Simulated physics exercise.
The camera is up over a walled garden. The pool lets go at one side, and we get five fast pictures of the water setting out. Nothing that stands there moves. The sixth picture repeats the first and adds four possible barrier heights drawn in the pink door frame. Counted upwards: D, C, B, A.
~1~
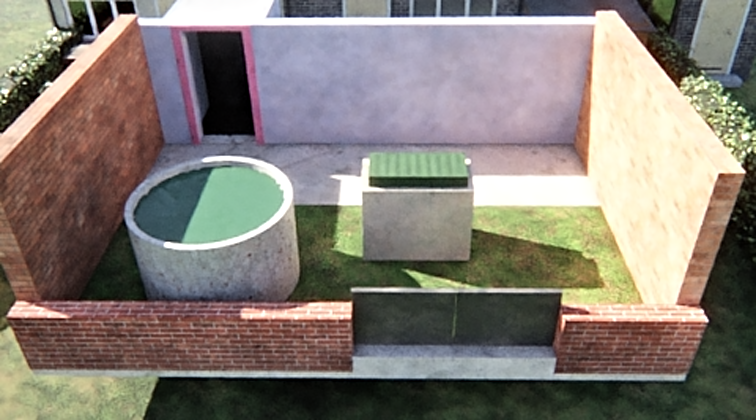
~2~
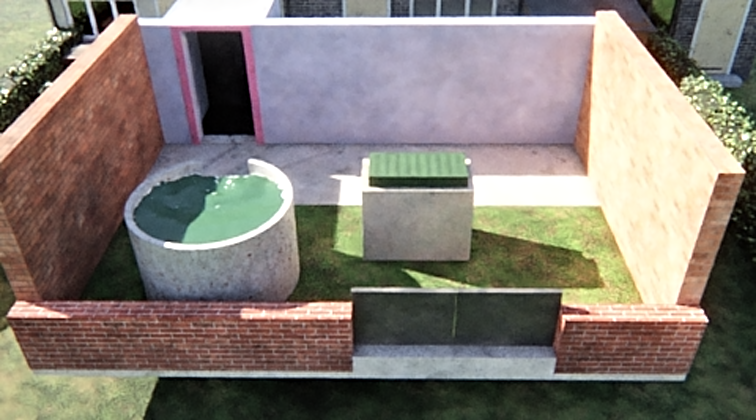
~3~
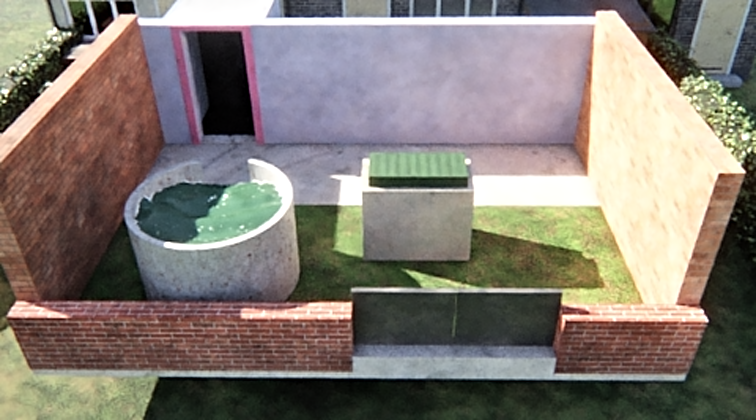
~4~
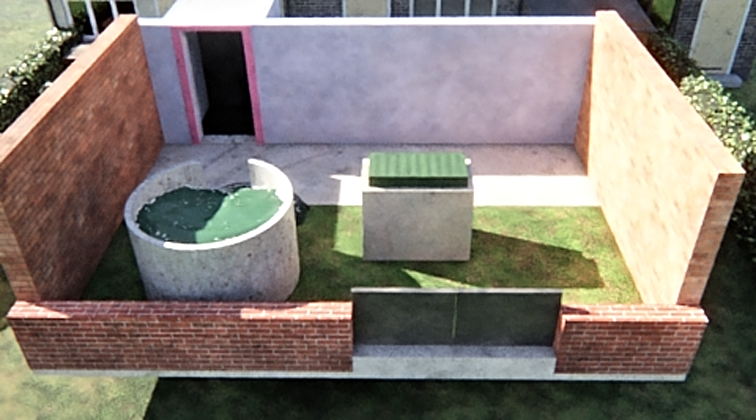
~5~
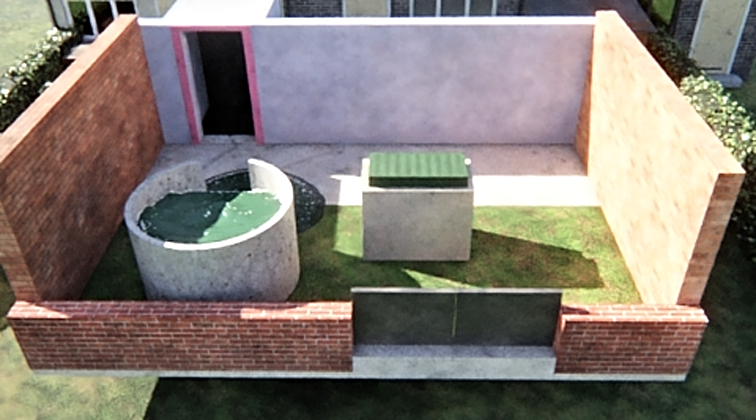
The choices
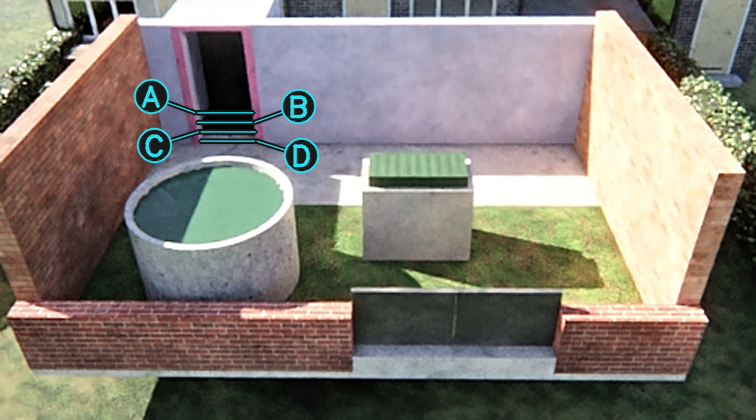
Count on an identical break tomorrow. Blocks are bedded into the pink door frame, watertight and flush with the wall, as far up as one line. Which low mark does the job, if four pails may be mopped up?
It is B.
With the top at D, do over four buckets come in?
Yes, it does.
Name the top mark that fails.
C.
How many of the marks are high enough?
Two.
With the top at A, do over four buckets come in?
No, that is safe.
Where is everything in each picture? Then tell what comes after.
Water in the pool at rest, its middle at (211, 204); foot of the pink doorway at (229, 143); shut gate at (456, 299).
Water covers 1 % of the ground, its front hidden from here.
Water covers 3 % of the ground, its front hidden from here.
Water covers 6 % of the ground, its front hidden from here.
Water covers 10 % of the ground, its front hidden from here.
On the marked copy, A at (224, 112); B at (225, 122); C at (227, 131); D at (228, 141); from the bottom up D, C, B, A.
With A, nothing gets over.
With B, a splash gets over, under a bucket.
With C, about 9 bucketfuls get in.
With D, dozens of bucketfuls pour in.
